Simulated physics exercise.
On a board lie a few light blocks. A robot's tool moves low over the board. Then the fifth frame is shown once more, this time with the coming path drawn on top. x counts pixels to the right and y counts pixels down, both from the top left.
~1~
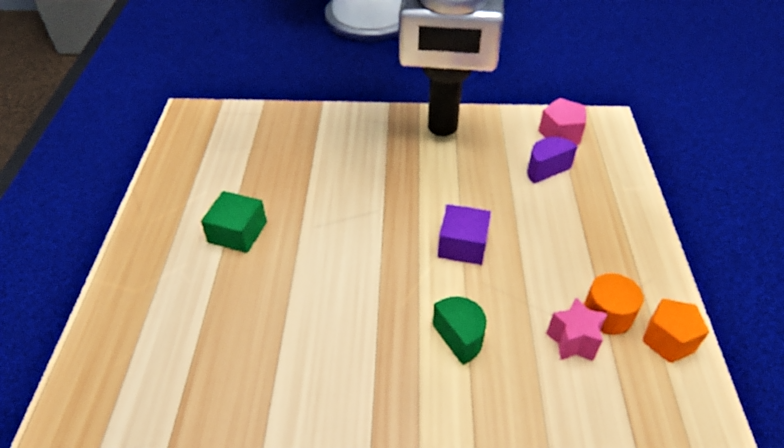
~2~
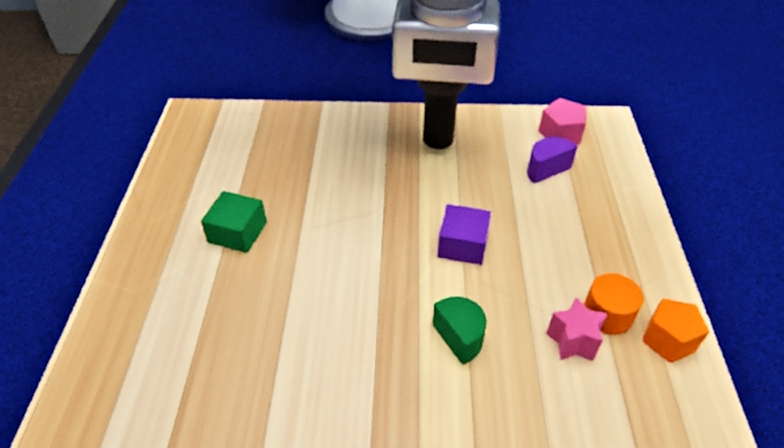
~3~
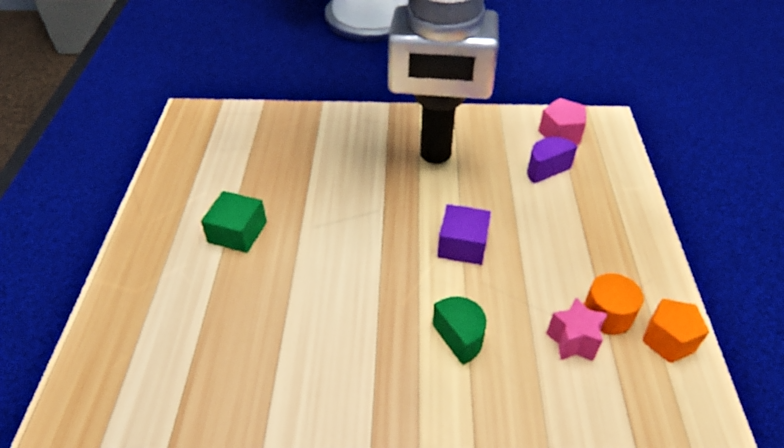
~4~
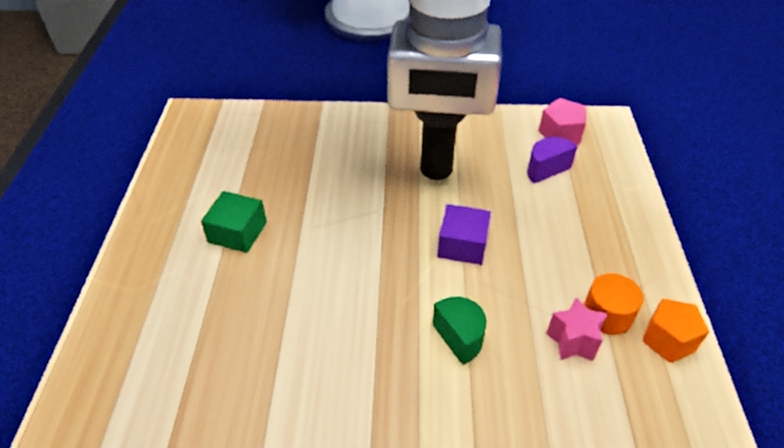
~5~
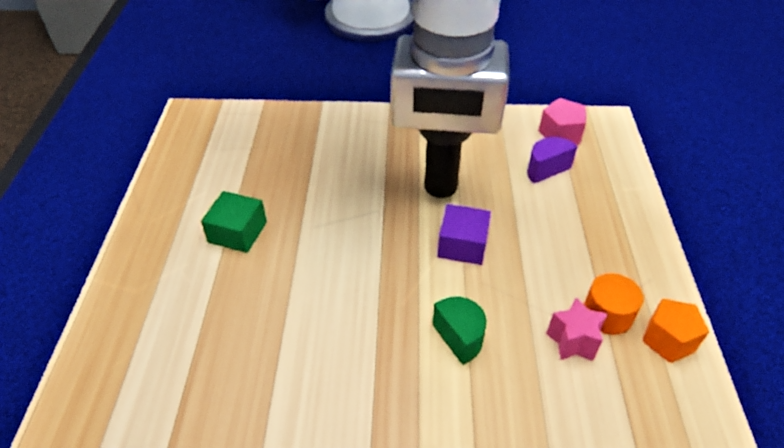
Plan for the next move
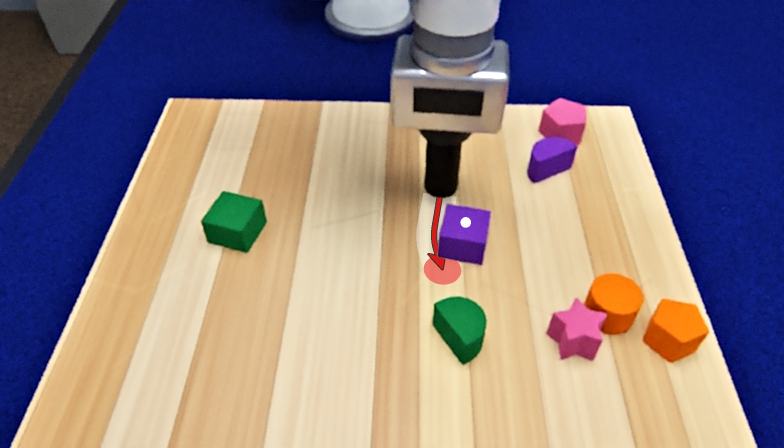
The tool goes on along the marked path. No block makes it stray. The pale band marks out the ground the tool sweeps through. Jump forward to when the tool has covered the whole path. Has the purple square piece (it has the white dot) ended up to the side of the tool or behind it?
Yes
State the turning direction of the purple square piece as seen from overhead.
Short answer: Counterclockwise.
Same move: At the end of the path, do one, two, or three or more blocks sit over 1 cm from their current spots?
Only one block.
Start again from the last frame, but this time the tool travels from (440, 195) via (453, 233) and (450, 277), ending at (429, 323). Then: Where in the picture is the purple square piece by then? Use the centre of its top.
It will likely be found at (494, 274).
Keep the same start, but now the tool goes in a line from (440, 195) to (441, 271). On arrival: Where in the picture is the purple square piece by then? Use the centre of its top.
Expect it around (488, 256).
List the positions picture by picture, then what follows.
In the first frame, lower end of the tool at (443, 127), tops of blocks, green D-shaped block at (463, 316), purple square piece at (466, 222).
In the second frame, tool at (438, 139), blocks as before.
In the third frame, tool at (436, 154), blocks as before.
In the fourth frame, tool at (437, 169), blocks as before.
In the fifth frame, tool at (441, 187), green D-shaped block at (463, 316), purple square piece at (466, 222).
The drawn path runs from (440, 195) by way of (436, 218) and (435, 243) to (442, 270); the dot is on the purple square piece.
The first path, step by step. One third of the way, tool at (437, 210); purple square piece at (468, 226).
Two thirds of the way, tool at (435, 235); purple square piece at (478, 240), turned 45° anticlockwise.
At the end, tool at (443, 261); green D-shaped block not moved; purple square piece at (489, 252), turned 85° anticlockwise.
